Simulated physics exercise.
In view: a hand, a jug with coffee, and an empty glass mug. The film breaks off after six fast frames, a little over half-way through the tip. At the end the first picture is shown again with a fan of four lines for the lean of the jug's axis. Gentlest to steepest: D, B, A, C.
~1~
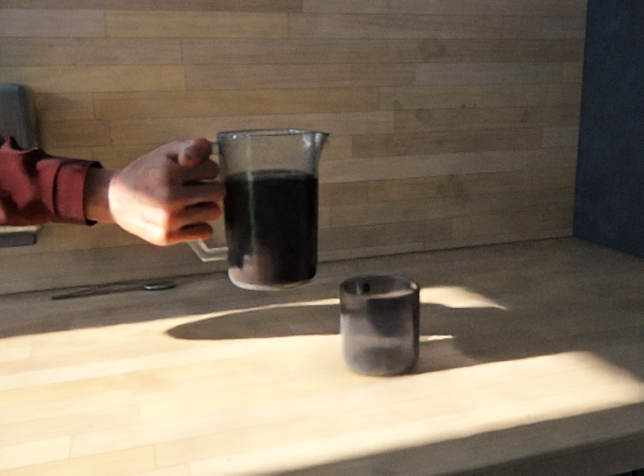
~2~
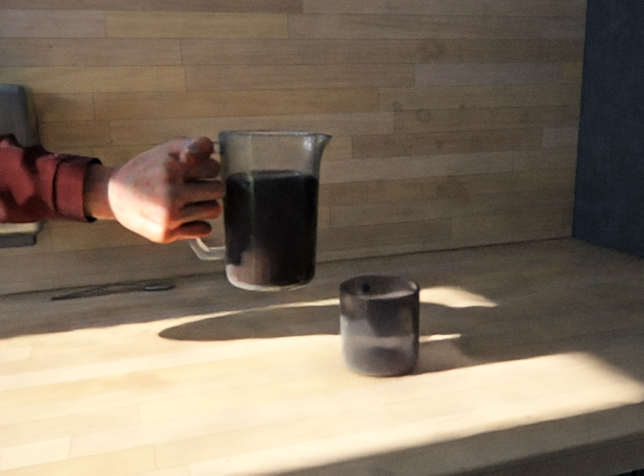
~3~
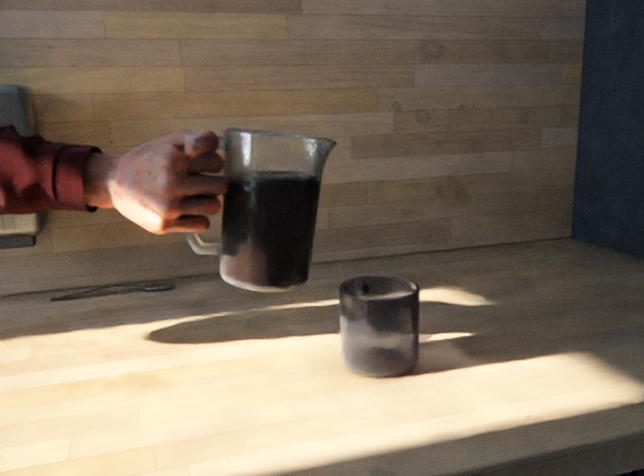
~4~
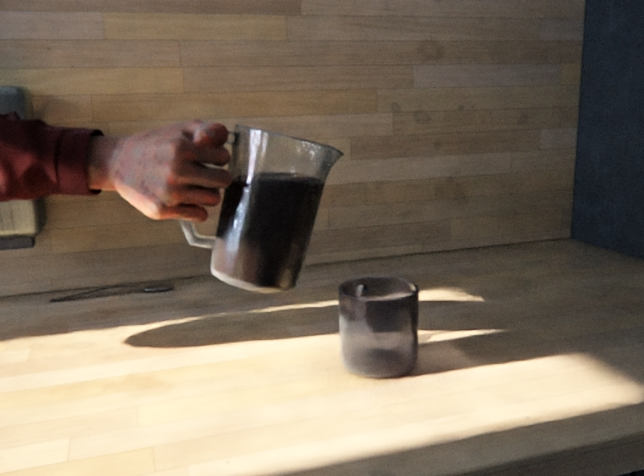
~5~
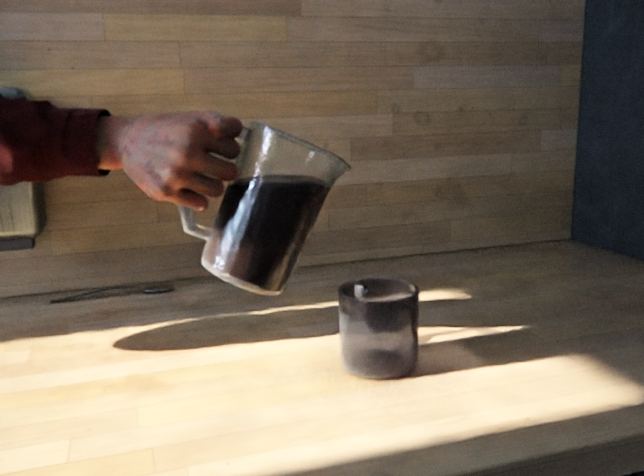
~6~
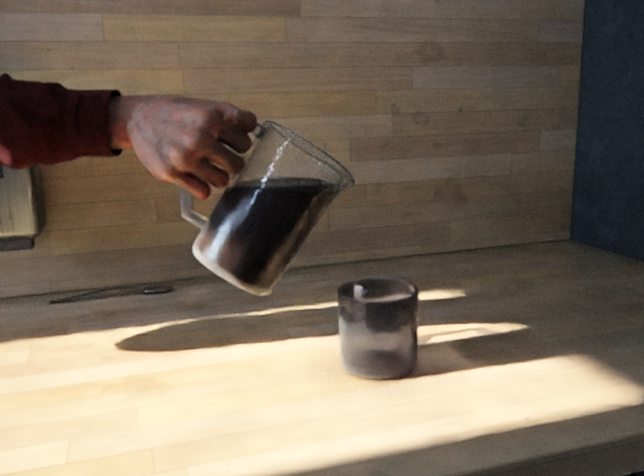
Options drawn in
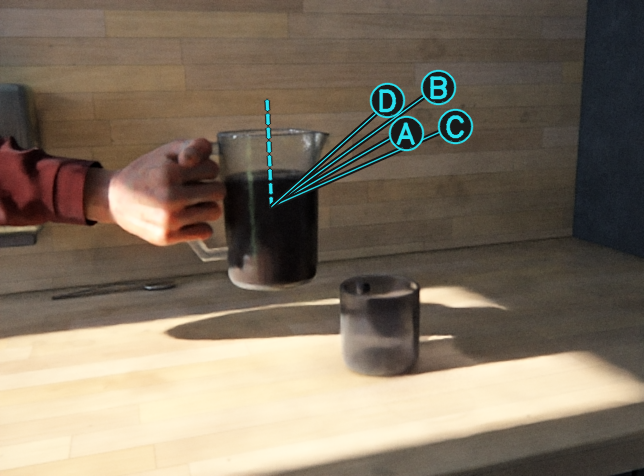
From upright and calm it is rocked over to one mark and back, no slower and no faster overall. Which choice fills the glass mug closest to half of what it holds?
C.
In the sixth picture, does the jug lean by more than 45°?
No.
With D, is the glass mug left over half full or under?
Under.
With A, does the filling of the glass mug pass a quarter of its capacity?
Yes, it does.
On the marked copy, A at (390, 138); B at (424, 96); C at (439, 132); D at (375, 113).
With A, the glass mug ends with about 36 % of what it can hold.
With B, the glass mug ends with about 24 % of what it can hold.
With C, the glass mug ends with about 48 % of what it can hold; 4 % of the coffee is spilt.
With D, the glass mug ends with about 14 % of what it can hold.
